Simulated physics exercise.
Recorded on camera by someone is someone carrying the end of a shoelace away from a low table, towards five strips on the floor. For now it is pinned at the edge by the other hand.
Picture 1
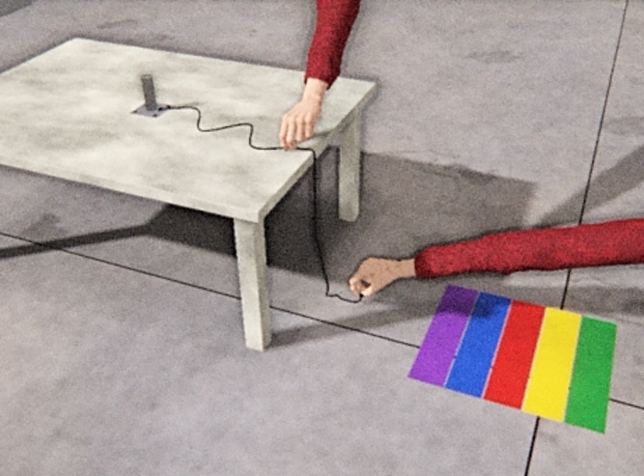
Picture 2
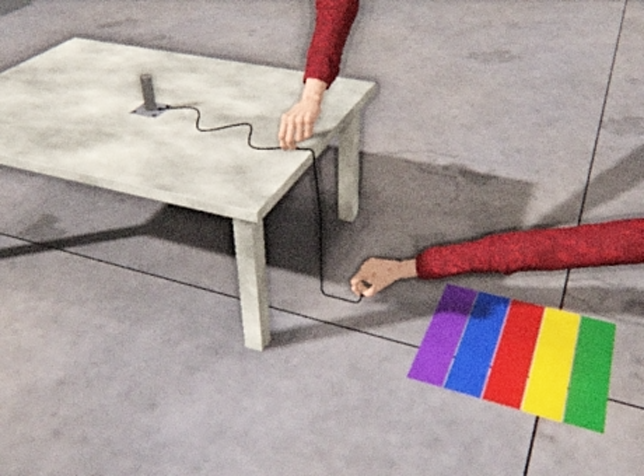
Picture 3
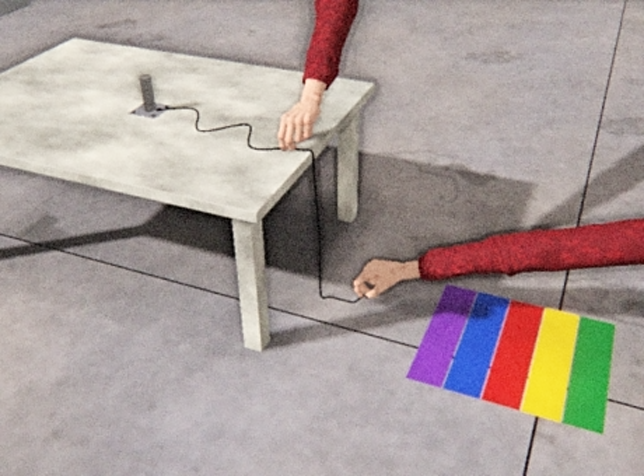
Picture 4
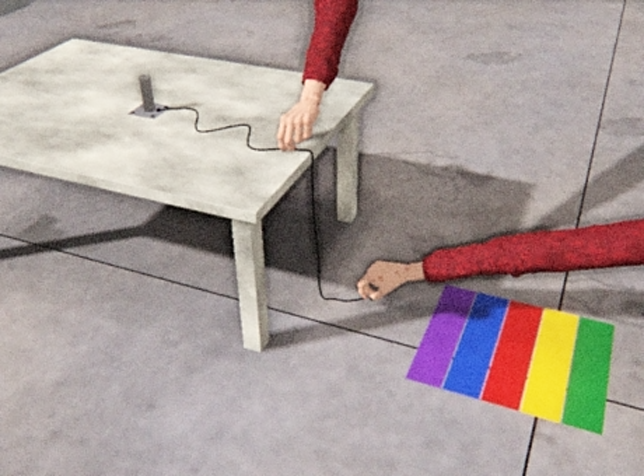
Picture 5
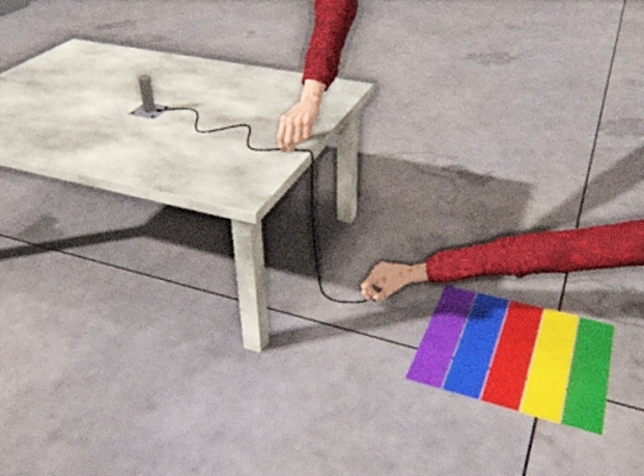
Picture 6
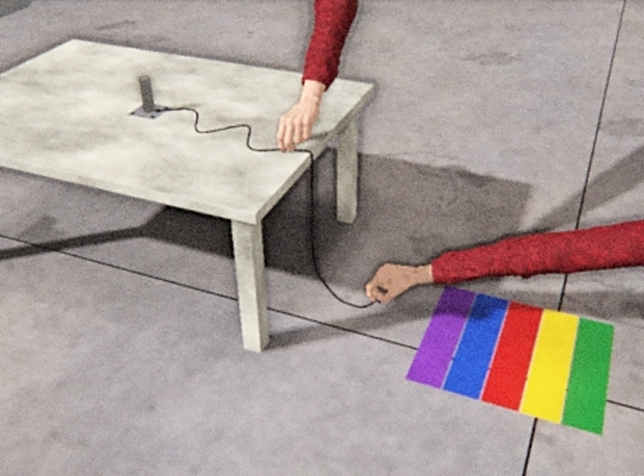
A hand in a red sleeve, low at the right, slowly draws the end of a thin dark cord a short way rightward, seen from above by a still camera over a grey floor. The cord runs in waves from a small grey upright piece on a pale low table, under another red-sleeved hand pressing at the edge. Purple, blue, red, yellow and green strips lie at right, while the hanging cord smooths into a curve.
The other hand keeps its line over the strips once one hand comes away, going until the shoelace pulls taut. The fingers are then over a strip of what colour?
A yellow strip.
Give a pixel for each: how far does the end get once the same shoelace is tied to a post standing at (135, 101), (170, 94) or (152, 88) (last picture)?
Roughly (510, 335), then (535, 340), then (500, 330).
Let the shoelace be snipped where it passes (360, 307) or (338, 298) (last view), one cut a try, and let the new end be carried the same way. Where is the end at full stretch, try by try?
Around (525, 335) for the first cut and around (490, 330) for the second.
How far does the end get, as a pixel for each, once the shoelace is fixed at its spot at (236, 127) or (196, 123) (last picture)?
Approximately (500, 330) and (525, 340), respectively.
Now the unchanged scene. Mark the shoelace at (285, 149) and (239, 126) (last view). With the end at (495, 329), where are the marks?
They sit at (327, 191) and (266, 138), in that order.
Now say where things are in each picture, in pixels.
In the first frame, end (360, 293); purple (433, 363); blue (469, 373); red (507, 384); yellow (547, 395); green (588, 406).
In the second frame, end (362, 294); shoelace through (193, 108) (218, 129) (249, 141) (313, 156) (321, 224) (322, 284).
In the third frame, end (364, 295).
In the fourth frame, end (368, 297); shoelace through (191, 109) (217, 130) (248, 142) (312, 157) (315, 224) (319, 285).
In the fifth frame, end (372, 298).
In the sixth frame, end (377, 300); shoelace through (191, 110) (217, 131) (248, 143) (312, 158) (312, 224) (325, 284).
Soon after, end near (495, 329); over blue.
After that, end near (530, 338); over red.
At the stop, end near (551, 344); over yellow. It gets as far as the yellow strip.
